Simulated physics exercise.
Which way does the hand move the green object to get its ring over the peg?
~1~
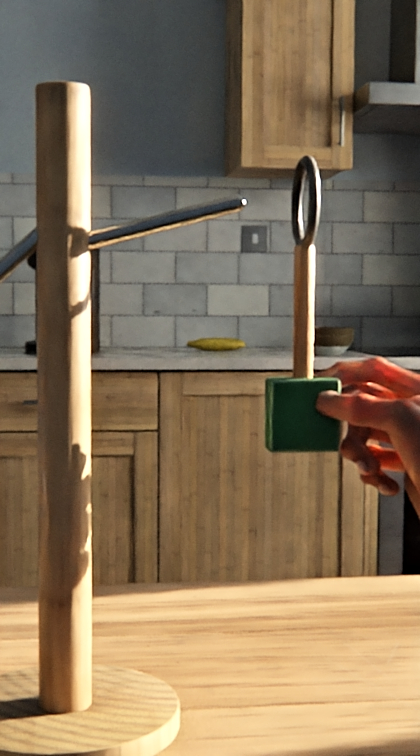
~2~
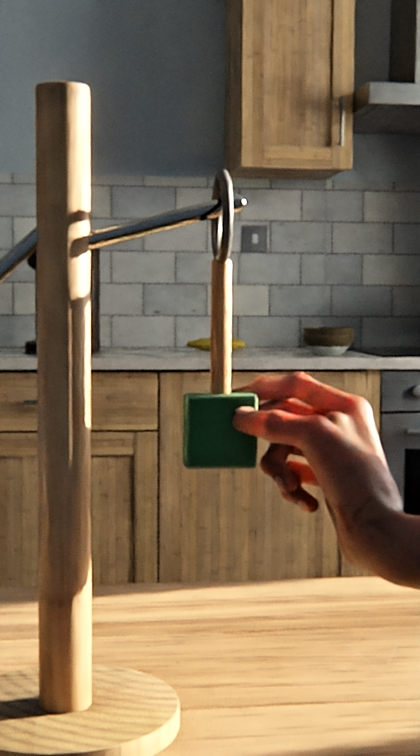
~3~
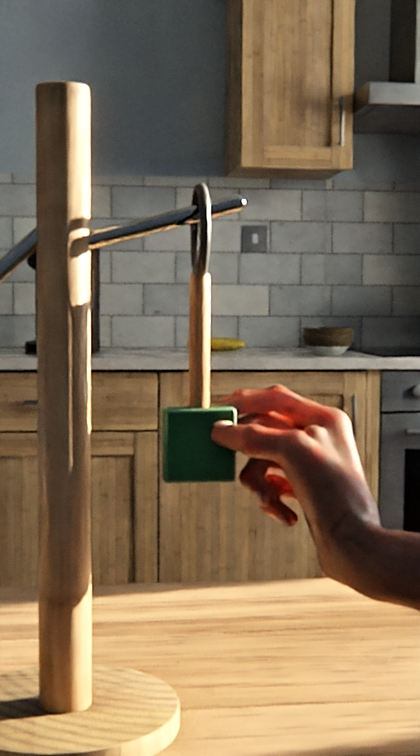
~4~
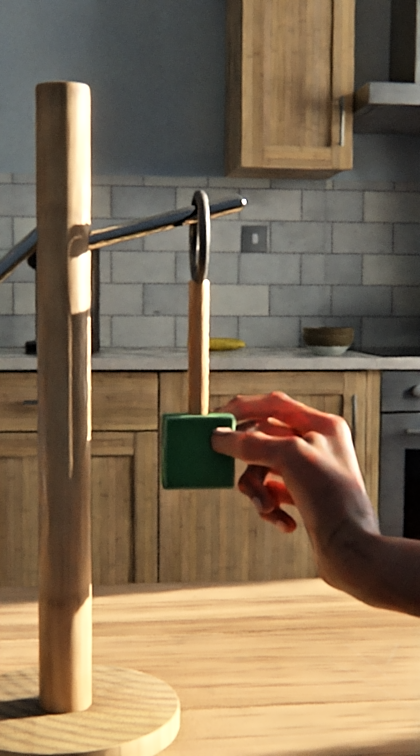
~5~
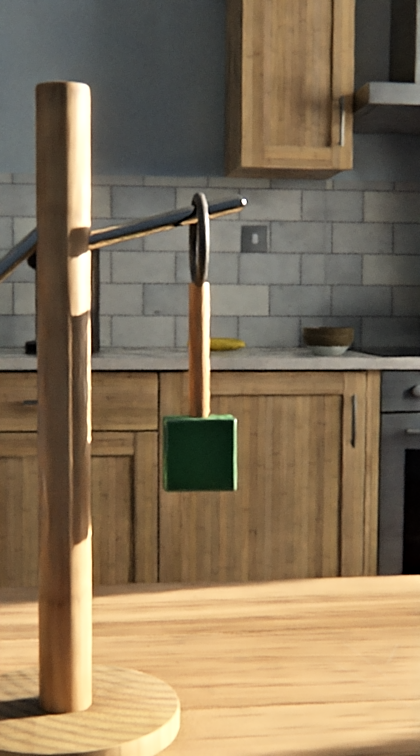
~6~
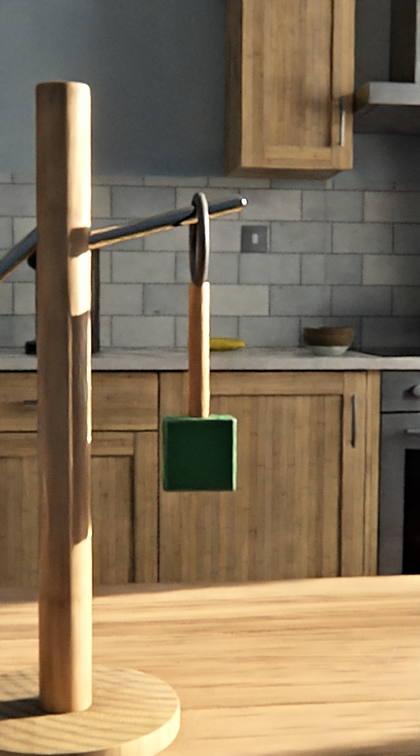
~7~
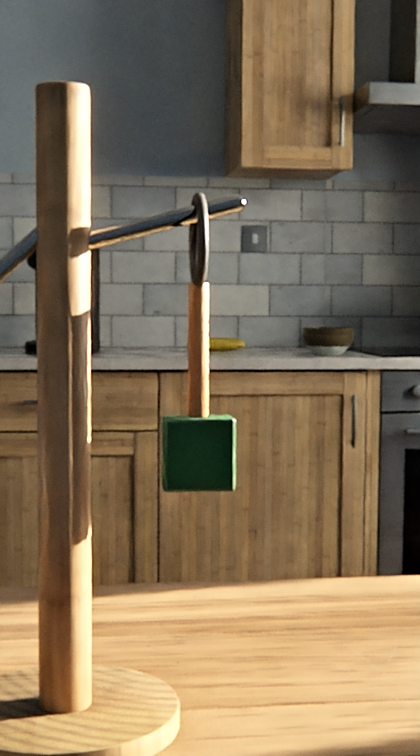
The hand moves the green object to the left, toward the wooden post of the stand.
The clip shows a hand carrying a green, block-ended object by a wooden stand in a kitchen, moving it left so its ring passes over a metal peg, then lowering it slightly. The hand lets go and withdraws, and the object stays hanging still from the peg.
